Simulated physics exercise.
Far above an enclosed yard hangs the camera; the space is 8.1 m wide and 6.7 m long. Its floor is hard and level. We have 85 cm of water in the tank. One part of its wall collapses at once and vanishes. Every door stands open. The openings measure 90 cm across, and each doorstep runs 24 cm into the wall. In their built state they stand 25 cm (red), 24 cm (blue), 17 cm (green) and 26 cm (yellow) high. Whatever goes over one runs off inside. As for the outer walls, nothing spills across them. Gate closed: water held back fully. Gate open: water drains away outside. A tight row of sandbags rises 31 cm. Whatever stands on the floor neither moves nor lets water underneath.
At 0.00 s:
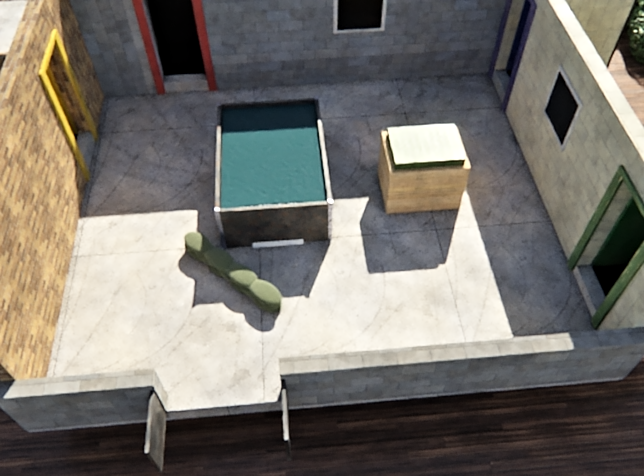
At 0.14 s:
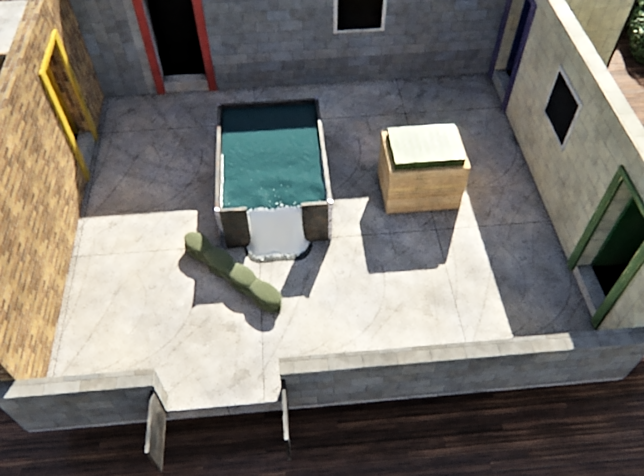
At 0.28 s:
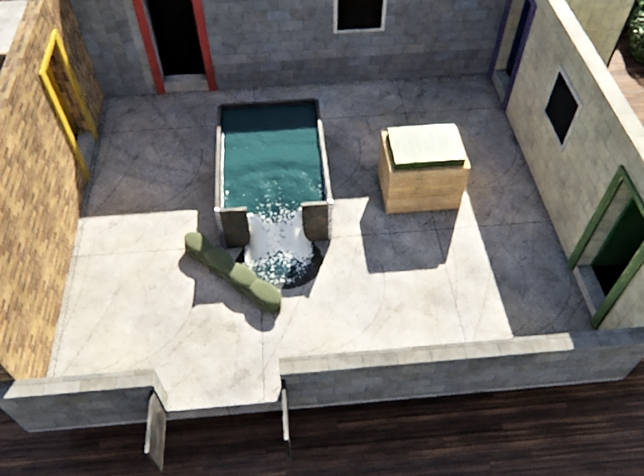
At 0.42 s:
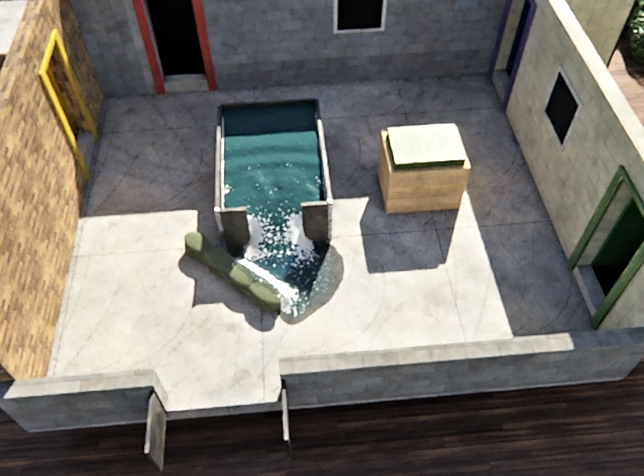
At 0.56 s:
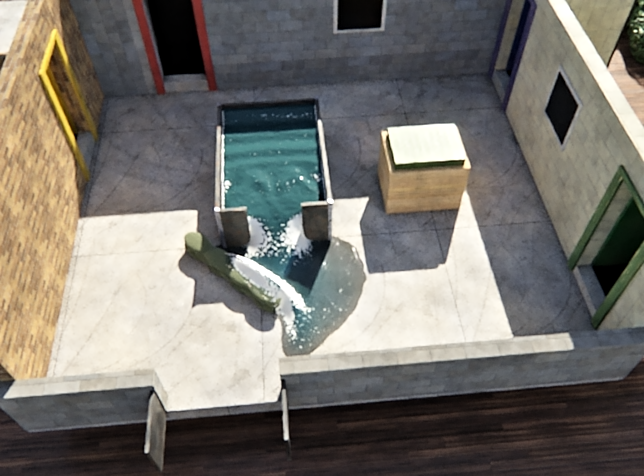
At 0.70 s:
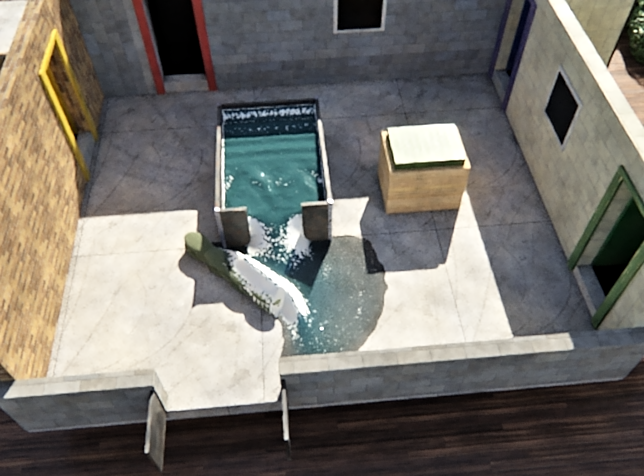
Water pours from the opened front of a tank and spreads past a low green barrier.
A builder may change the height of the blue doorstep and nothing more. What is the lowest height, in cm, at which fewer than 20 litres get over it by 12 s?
12 cm.
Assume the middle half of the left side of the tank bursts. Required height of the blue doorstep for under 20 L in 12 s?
About 11.0 centimetres.
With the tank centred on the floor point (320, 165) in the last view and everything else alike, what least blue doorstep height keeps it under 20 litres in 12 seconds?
Roughly 10.5 cm is needed.
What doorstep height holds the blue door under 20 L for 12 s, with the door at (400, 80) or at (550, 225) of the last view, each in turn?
10.0 and 9.5 cm.
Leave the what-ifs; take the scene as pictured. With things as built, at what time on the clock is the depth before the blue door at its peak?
It peaks at about 8.0 s.
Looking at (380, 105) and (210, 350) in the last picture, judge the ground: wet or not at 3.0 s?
First untouched, then soaked.
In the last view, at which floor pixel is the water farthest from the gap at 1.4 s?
Pixel close to (488, 366).
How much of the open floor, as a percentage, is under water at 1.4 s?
Some 20 per cent of it.
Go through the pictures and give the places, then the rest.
The tank at (271, 154) is whole and still, 85 cm deep; the blue door at (509, 51) is dry, in the first picture.
The front is at (259, 259), 0.3 m from the gap at (276, 228); 0.3 m2 of floor is wet, 85 cm left at the back, in the second picture.
Water pours out at (276, 230) and has run 0.9 m, to (271, 286); about 14 cm deep outside, 85 cm at the back, in the third picture.
The front is at (292, 320), 1.5 m from the gap at (277, 231); 1.7 m2 of floor is wet, 85 cm left at the back, in the fourth picture.
The front is at (295, 352), 2.1 m from the gap at (277, 231); 2.8 m2 of floor is wet, 83 cm left at the back, in the fifth picture.
Water pours out at (277, 231) and has run 2.6 m, to a hidden place; about 6 cm deep outside, 75 cm at the back; the blue door at (509, 51), 5.8 m from the gap, is still 5.0 m from the nearest water, in the sixth picture.
After 1.4 s water covers 20 % of the floor, deepest (55 cm) near (260, 280); it has not reached the blue door.
After 3.0 s water covers 35 % of the floor, deepest (38 cm) near (581, 347); it has not reached the blue door.
After 12.0 s water covers 95 % of the floor, deepest (14 cm) near (131, 96); 11 cm at the blue door, 0 litres in over its 24 cm doorstep.
At the blue door as built, the water arrived by 4.4 s and peaked near 16 cm at 8.0 s.
With a doorstep of 10 cm, 47 litres would have come in within the 12 s; with 14 cm, 6 litres. So under 20 litres takes about 12 cm.
